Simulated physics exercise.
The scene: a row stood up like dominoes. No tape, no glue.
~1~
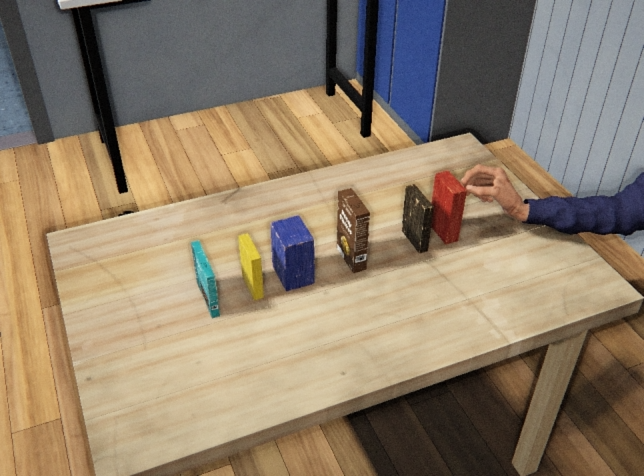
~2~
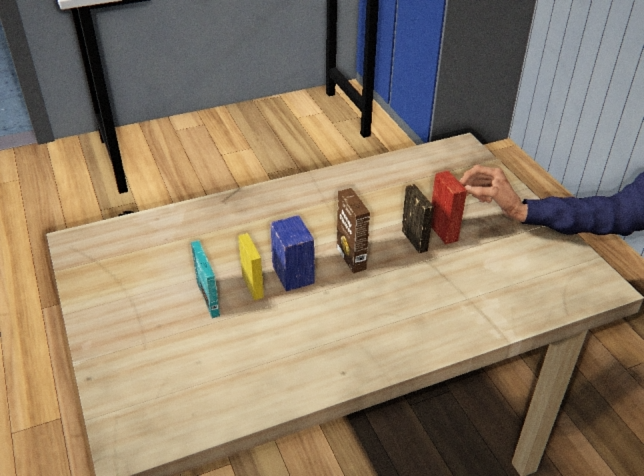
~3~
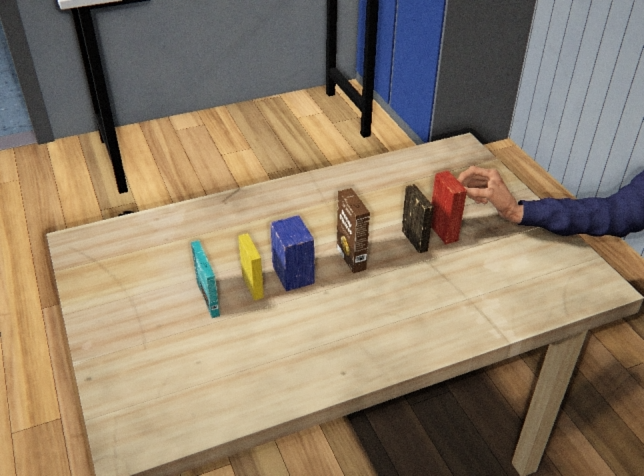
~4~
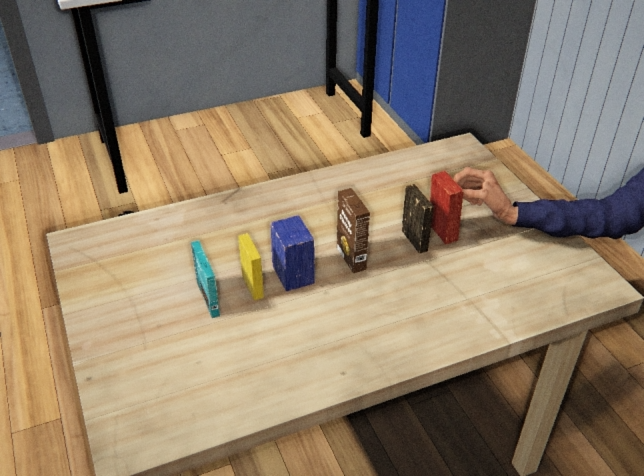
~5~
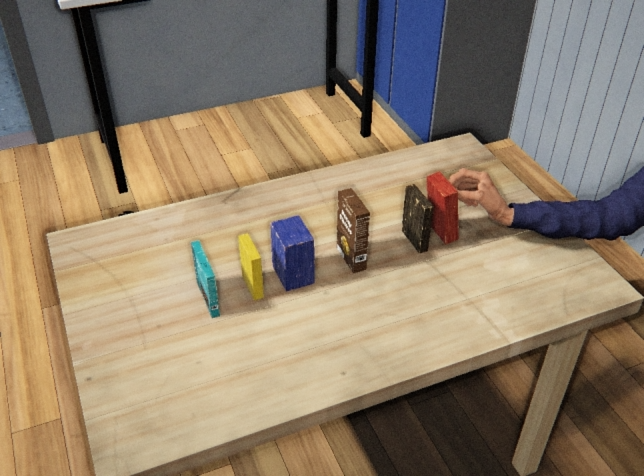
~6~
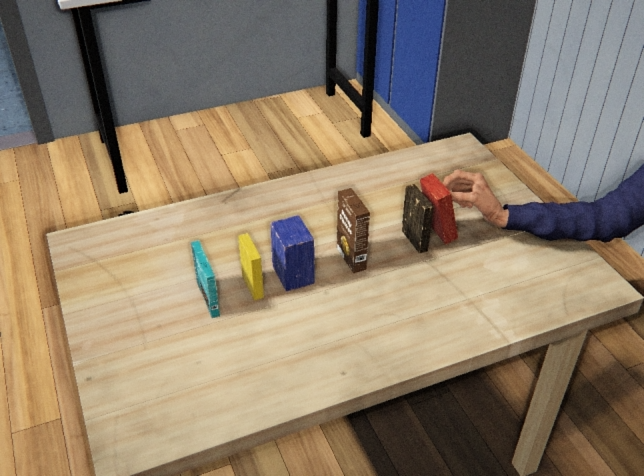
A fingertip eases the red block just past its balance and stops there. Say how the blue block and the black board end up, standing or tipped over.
The blue block stays upright and the black board tips over.
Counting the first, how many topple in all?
2 of them.
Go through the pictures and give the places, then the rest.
The first picture shows blue block (293, 253); black board (417, 219).
The second picture shows yellow block (251, 267); brown packet (353, 231).
The third picture shows yellow block (251, 267); brown packet (353, 231).
The fourth picture shows red block 4° over; yellow block (251, 267); brown packet (353, 231).
The fifth picture shows red block 9° over; yellow block (251, 267); brown packet (353, 231).
The sixth picture shows red block 15° over; blue block (293, 253); black board (417, 219).
Then, 0.30 s after the last picture, red block 38° over; black board tipped 22° from how it was near (407, 222).
Then, 0.50 s after the last picture, red block 87° over; black board on its side near (382, 246).
Then, 0.80 s after the last picture, red block 90° over; black board on its side near (382, 246).
Then, 1.90 s after the last picture, blue block resting near (293, 253); black board resting near (382, 246).
At rest, tipped over on the table, black board; the other 3 in place. Seen from the same camera at the end, blue block near (293, 253), black board near (382, 246).
